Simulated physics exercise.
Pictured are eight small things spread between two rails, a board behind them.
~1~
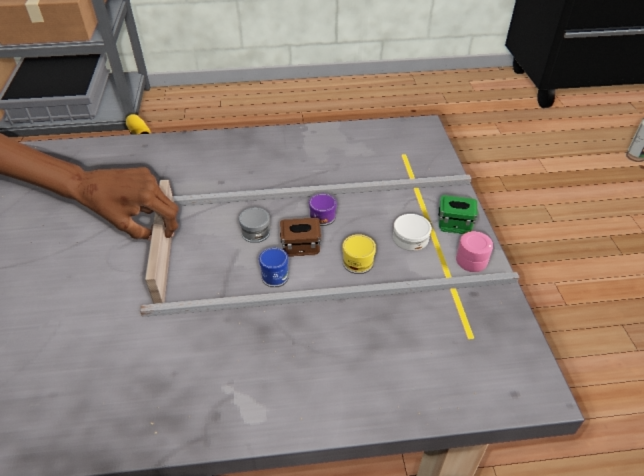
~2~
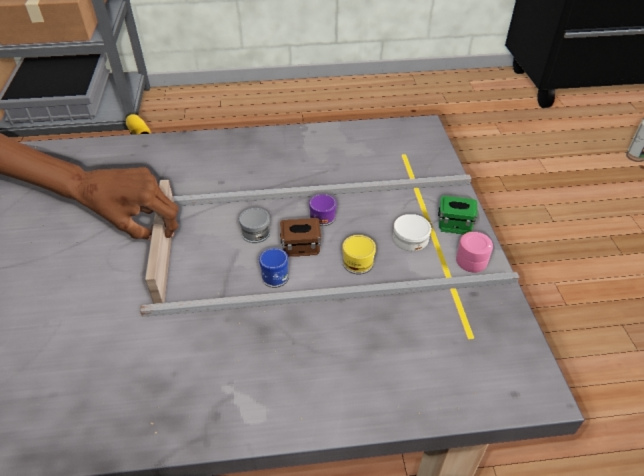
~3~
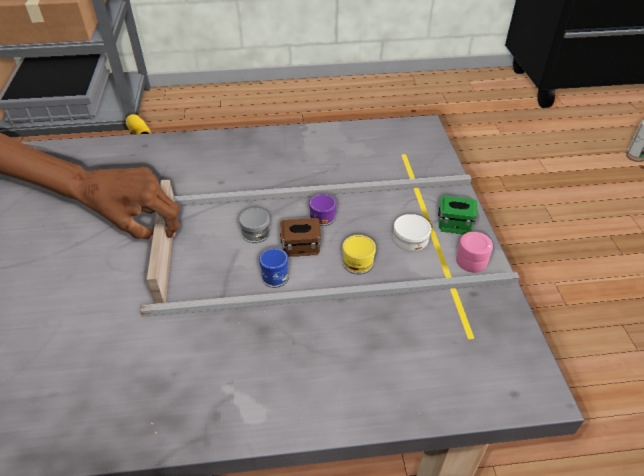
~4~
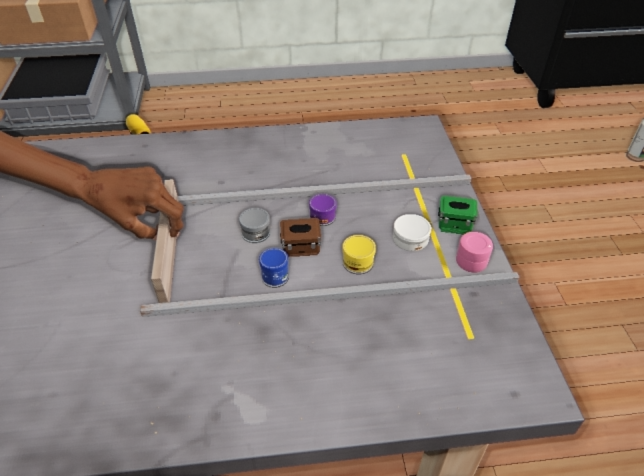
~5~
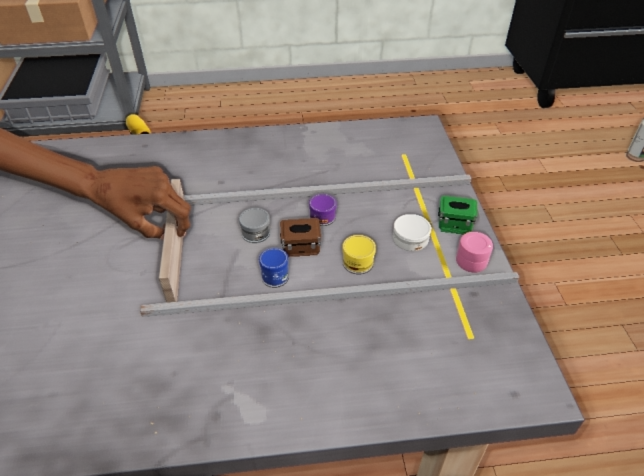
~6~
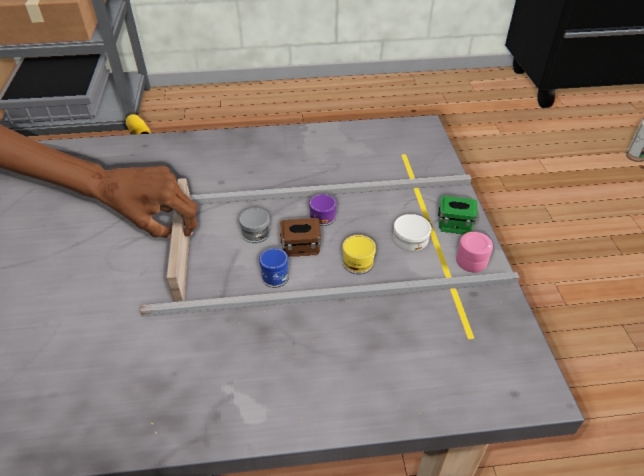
To begin with, a hand holds a wooden board upright at the left end of two rails on a grey table, with eight small containers spread out to its right. After staying still at first, the hand slides the board slightly to the right, while the containers remain unmoved and untouched.
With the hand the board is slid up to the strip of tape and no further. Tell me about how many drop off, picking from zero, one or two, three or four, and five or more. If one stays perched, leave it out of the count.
The answer is one or two.
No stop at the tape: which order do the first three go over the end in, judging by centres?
They go in this order: The green case, the pink lid and the white tub.
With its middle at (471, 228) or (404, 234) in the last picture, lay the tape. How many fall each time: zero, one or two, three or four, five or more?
The falls would be three to four; none at all.
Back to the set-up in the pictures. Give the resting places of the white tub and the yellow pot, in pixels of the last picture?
The white tub ends at (488, 227) and the yellow pot at (483, 247).
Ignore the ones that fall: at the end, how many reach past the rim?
Overhang count: 1.
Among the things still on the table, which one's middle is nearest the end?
The white tub finishes closest.
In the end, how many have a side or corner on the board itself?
It's touching 4 at the end.
Early on, none off yet; pink lid at rest near (474, 252); green case at rest near (457, 215); white tub at rest near (412, 233).
Finally, the number that fall off is one or two; lost, green case and pink lid.
